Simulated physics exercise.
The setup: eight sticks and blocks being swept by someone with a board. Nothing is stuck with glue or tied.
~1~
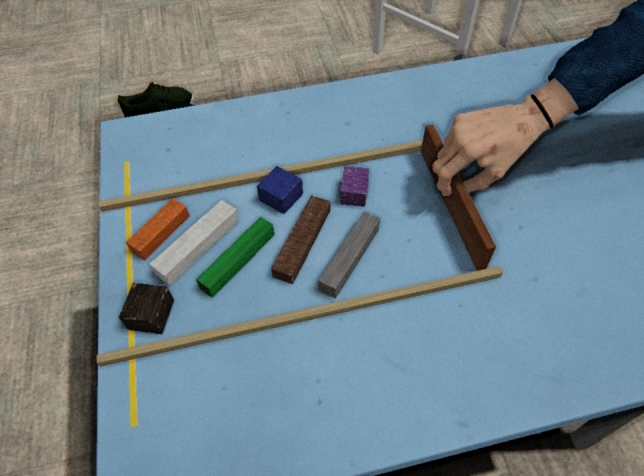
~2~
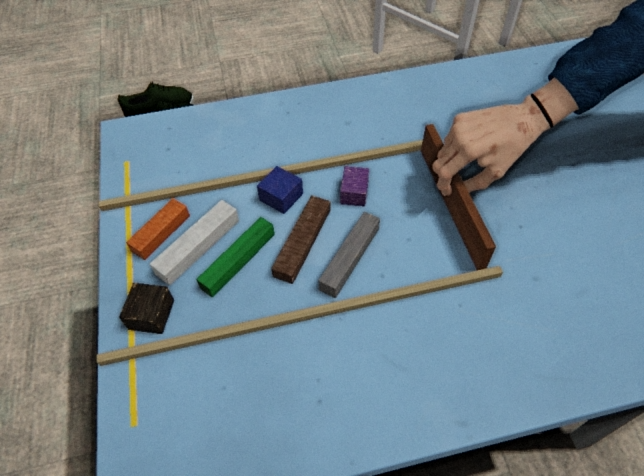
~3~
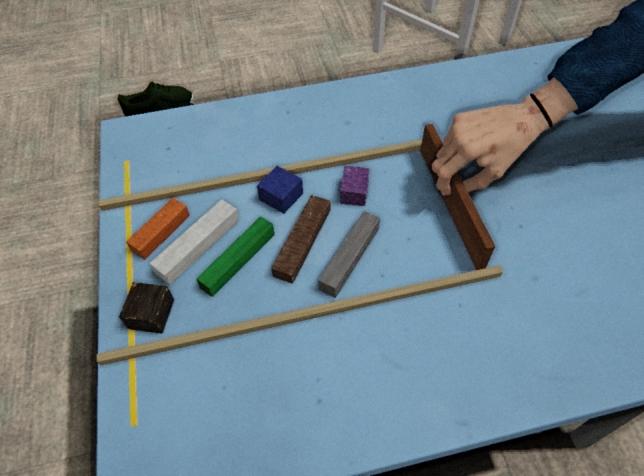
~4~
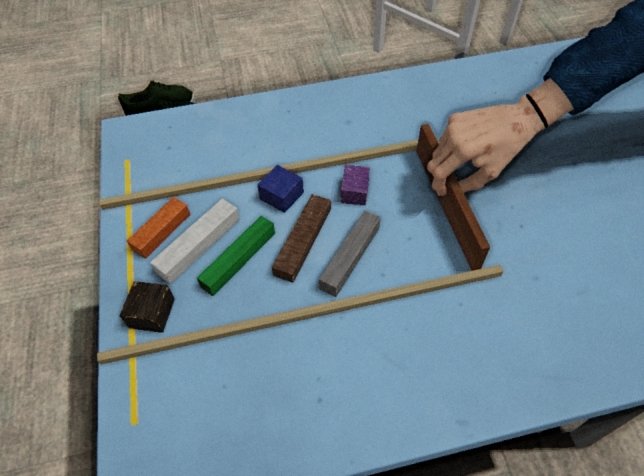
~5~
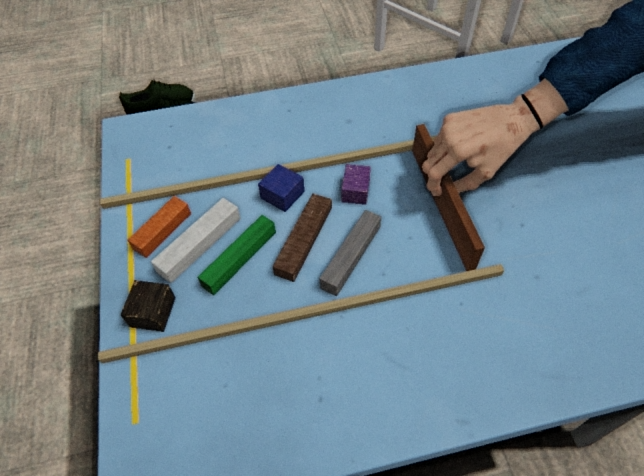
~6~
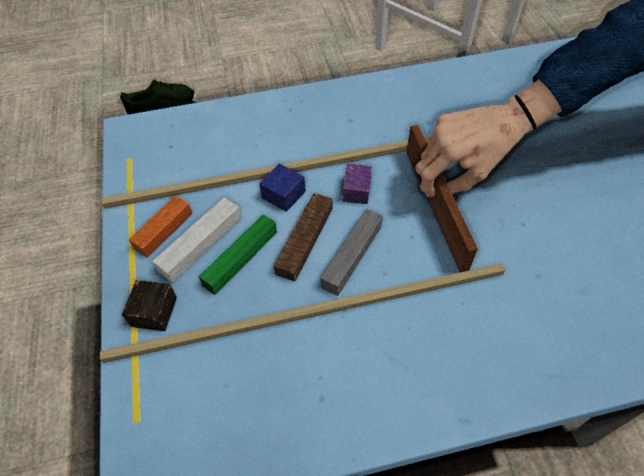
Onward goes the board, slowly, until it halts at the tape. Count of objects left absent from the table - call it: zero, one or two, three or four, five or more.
My call is five or more.
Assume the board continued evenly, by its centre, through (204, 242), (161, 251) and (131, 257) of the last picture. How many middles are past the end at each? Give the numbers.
Respectively 0, 3 and 6.
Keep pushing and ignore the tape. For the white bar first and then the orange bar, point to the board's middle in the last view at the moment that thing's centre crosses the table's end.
About (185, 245), and about (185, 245) for the other.
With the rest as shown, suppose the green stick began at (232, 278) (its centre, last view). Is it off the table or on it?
The green stick plunges.
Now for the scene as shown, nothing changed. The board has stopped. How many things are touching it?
It adds up to 2.
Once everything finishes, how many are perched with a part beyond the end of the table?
I make it 0.
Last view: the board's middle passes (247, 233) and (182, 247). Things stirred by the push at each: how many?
Moved so far: 8, later 8.
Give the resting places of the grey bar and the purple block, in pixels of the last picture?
Grey bar at about (121, 301), purple block at about (115, 234).
Soon after, none off yet; black block at rest near (150, 306); orange bar at rest near (162, 226); white bar at rest near (199, 239).
Then, none off yet; black block moving near (144, 316); orange bar moved a little near (146, 224); white bar moved a little near (149, 255).
At rest, the number that fall off is five or more; fallen, brown bar, blue block, green stick, white bar, orange bar and black block.
